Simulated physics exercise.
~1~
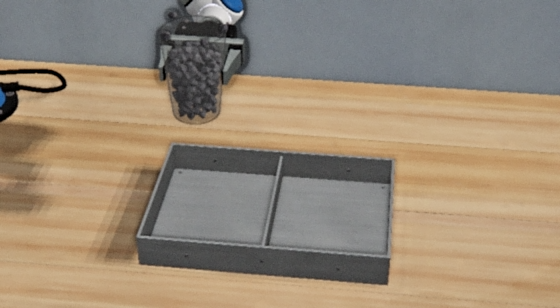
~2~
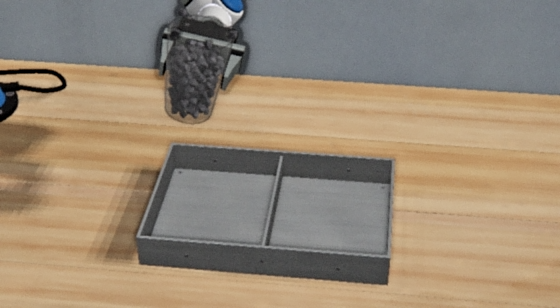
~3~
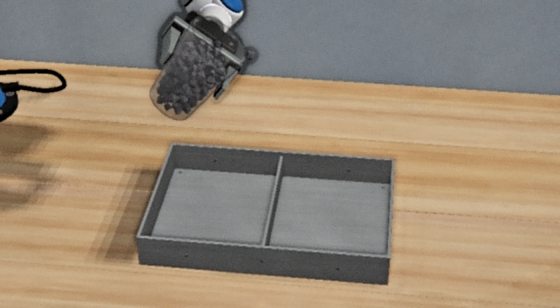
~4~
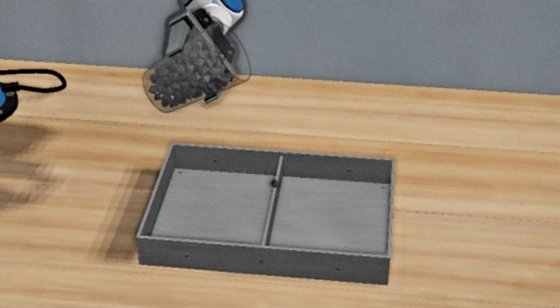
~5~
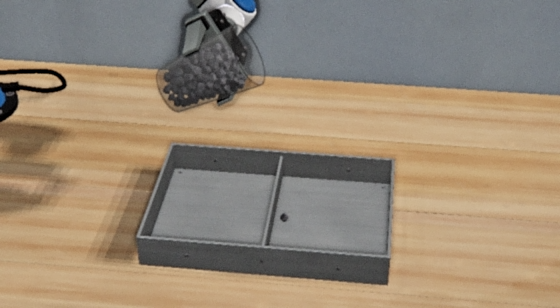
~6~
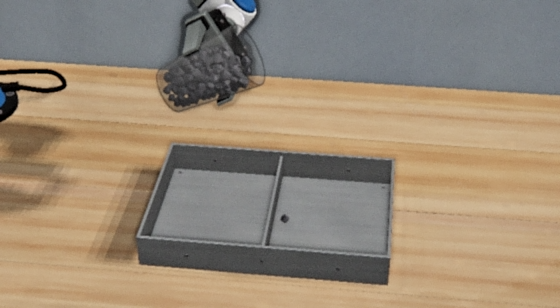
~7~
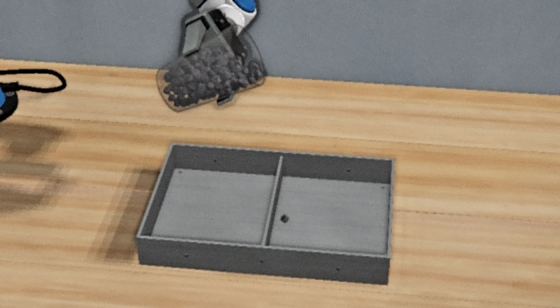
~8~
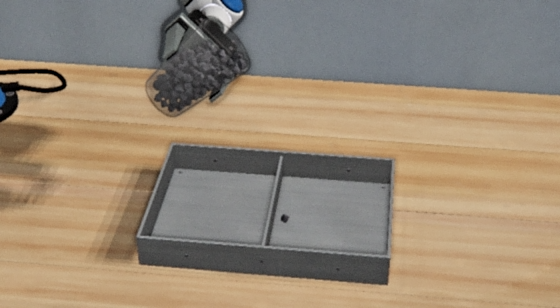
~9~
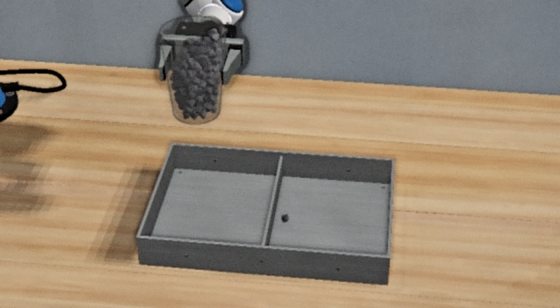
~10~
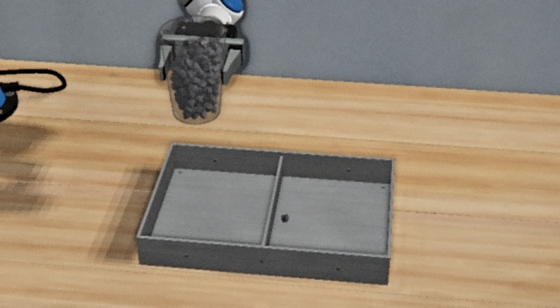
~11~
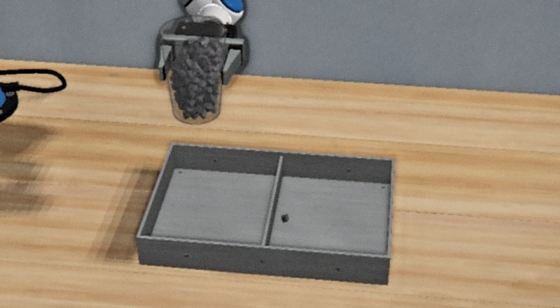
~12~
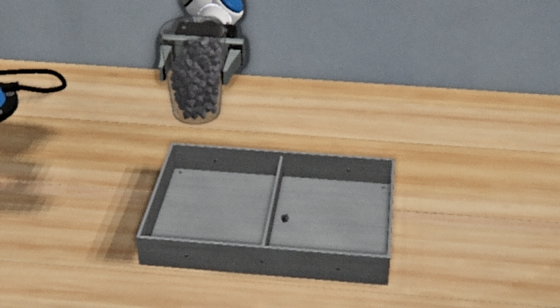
On a pale wooden table against a grey-blue wall, seen from a raised, fixed viewpoint, a robot gripper at the upper left holds a clear beaker full of small dark grey pebbles. In front of it sits a shallow grey tray split in two by a cross wall, and a blue and black object with a cable shows at the left edge. The gripper tips the beaker steadily until it lies nearly on its side, and a single pebble drops into the tray's right part. The beaker stays tilted briefly, then swings back upright. It ends still and full, with one lone pebble resting in the tray.
